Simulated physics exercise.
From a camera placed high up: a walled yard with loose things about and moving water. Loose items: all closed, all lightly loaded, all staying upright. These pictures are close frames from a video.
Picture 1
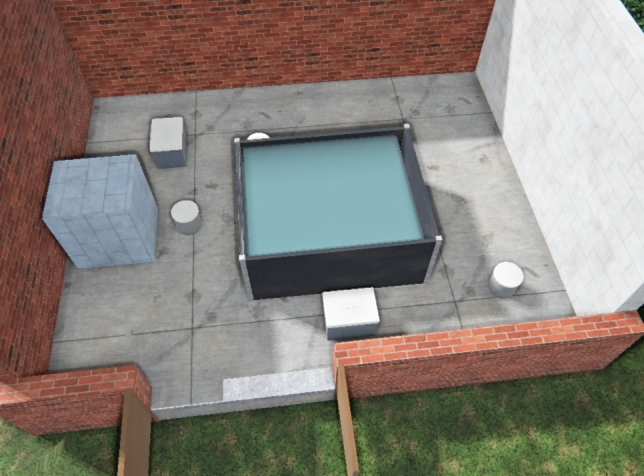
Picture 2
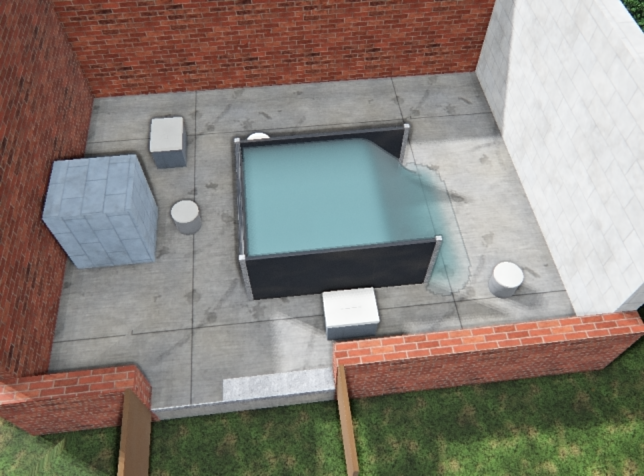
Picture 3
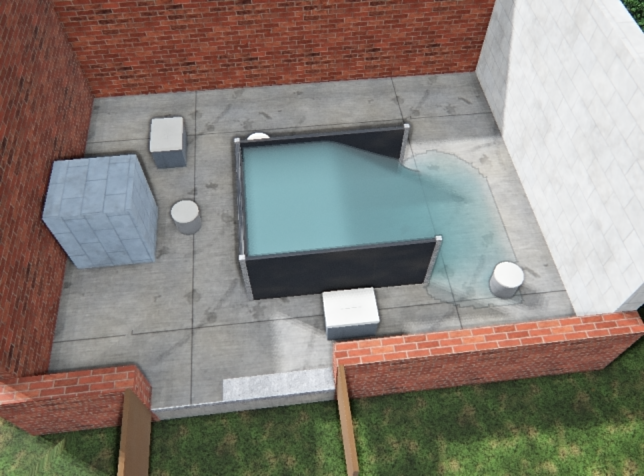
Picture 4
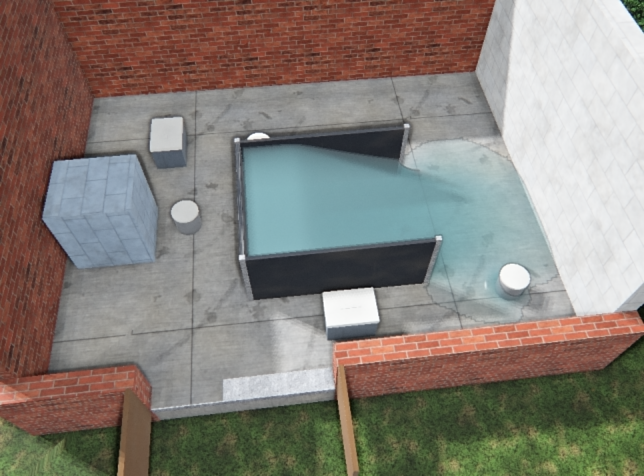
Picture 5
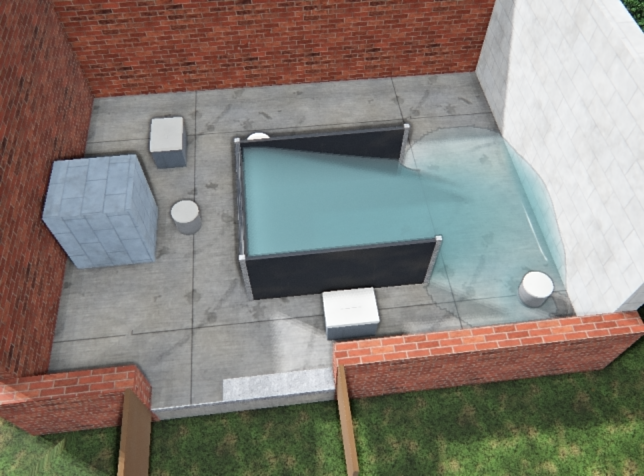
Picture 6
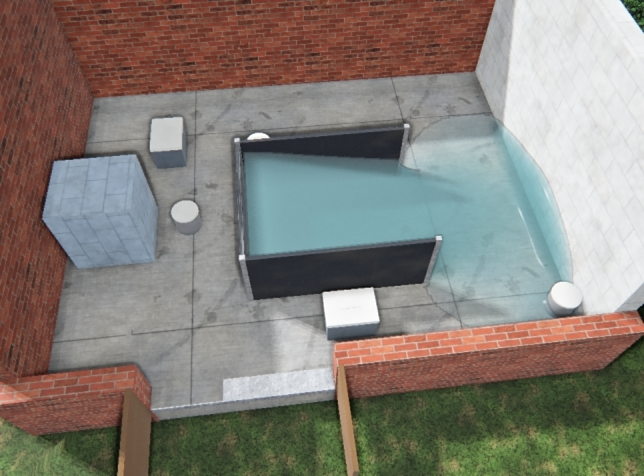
Teal water pouring from the open right side of a dark tank, spreading to a white wall and pushing a pale cylinder right.
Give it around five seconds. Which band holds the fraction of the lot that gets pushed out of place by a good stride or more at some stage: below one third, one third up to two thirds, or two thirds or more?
The things swept well aside make up two thirds or a bigger part.
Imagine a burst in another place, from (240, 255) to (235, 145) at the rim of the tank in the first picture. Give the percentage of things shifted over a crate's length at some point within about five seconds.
That should be close to 40 percent.
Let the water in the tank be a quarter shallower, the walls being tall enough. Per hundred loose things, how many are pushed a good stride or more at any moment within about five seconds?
Near 60 % of the lot.
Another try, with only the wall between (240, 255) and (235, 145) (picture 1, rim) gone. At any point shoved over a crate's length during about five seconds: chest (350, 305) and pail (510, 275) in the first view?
Lab note - in sequence: Never that far; never that far.
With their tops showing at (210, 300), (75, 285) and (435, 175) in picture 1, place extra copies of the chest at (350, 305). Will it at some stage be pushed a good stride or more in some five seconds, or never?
Results - 1: Ends up far away; 2: Doesn't go far; 3: Ends up far away.
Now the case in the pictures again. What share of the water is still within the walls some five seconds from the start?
96 %.
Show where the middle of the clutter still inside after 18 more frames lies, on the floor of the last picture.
On the floor of the last picture, roughly (171, 239).
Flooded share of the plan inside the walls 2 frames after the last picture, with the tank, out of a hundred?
I'd say around 35 in a hundred.
A moment on, 1 of 5 are well off their spots; 1 afloat.
Next, 1 of 5 are well off their spots; 1 afloat.
Later, 2 of 5 are well off their spots; 1 afloat.
In the end, 4 of 5 are well off their spots, and 4 have been at some point; 3 afloat.
